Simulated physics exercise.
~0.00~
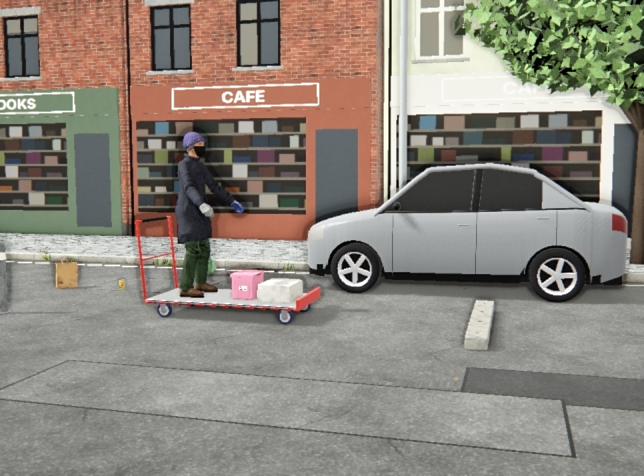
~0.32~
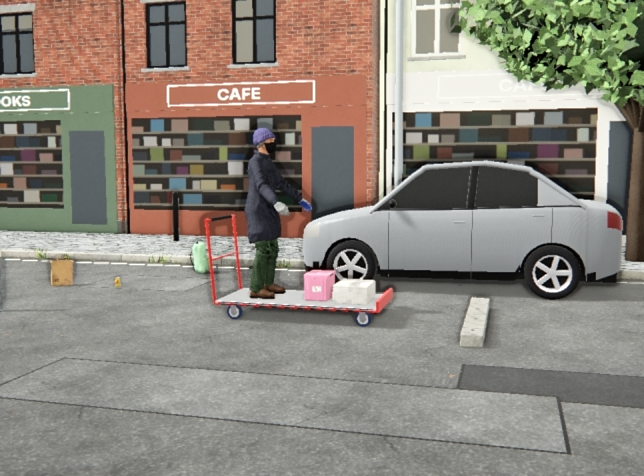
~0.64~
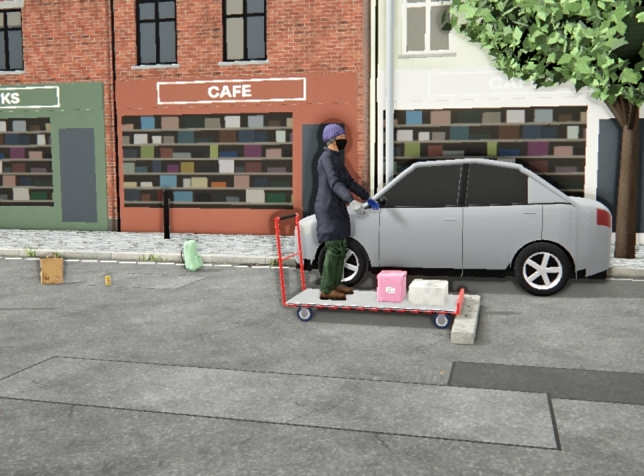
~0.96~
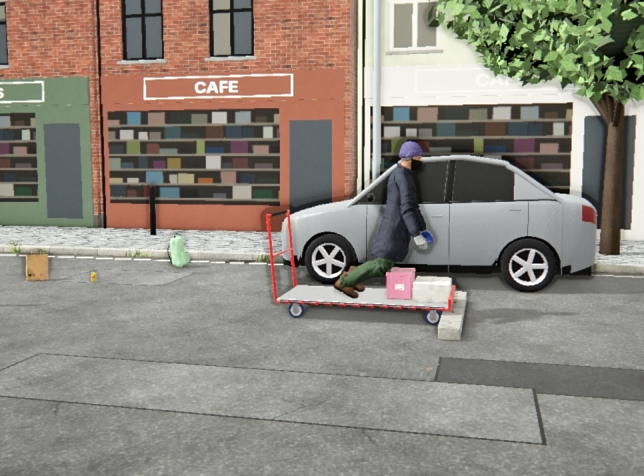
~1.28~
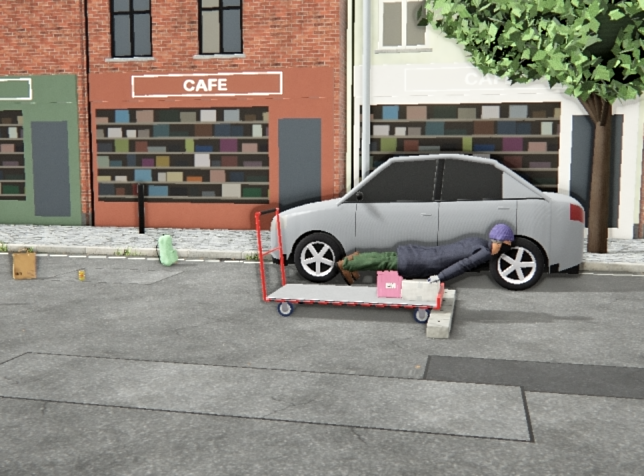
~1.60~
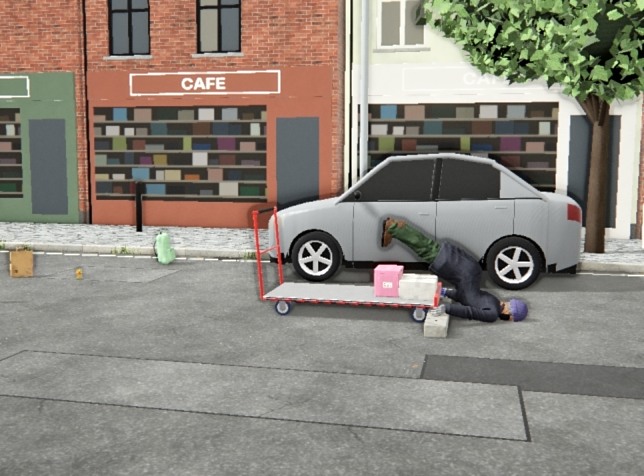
On a street outside a cafe, a person in a purple cap rode a flat trolley rightward past a parked silver car until it stopped at a kerb block, then pitched forward over the front and landed headfirst, while the pink and white boxes stayed aboard.
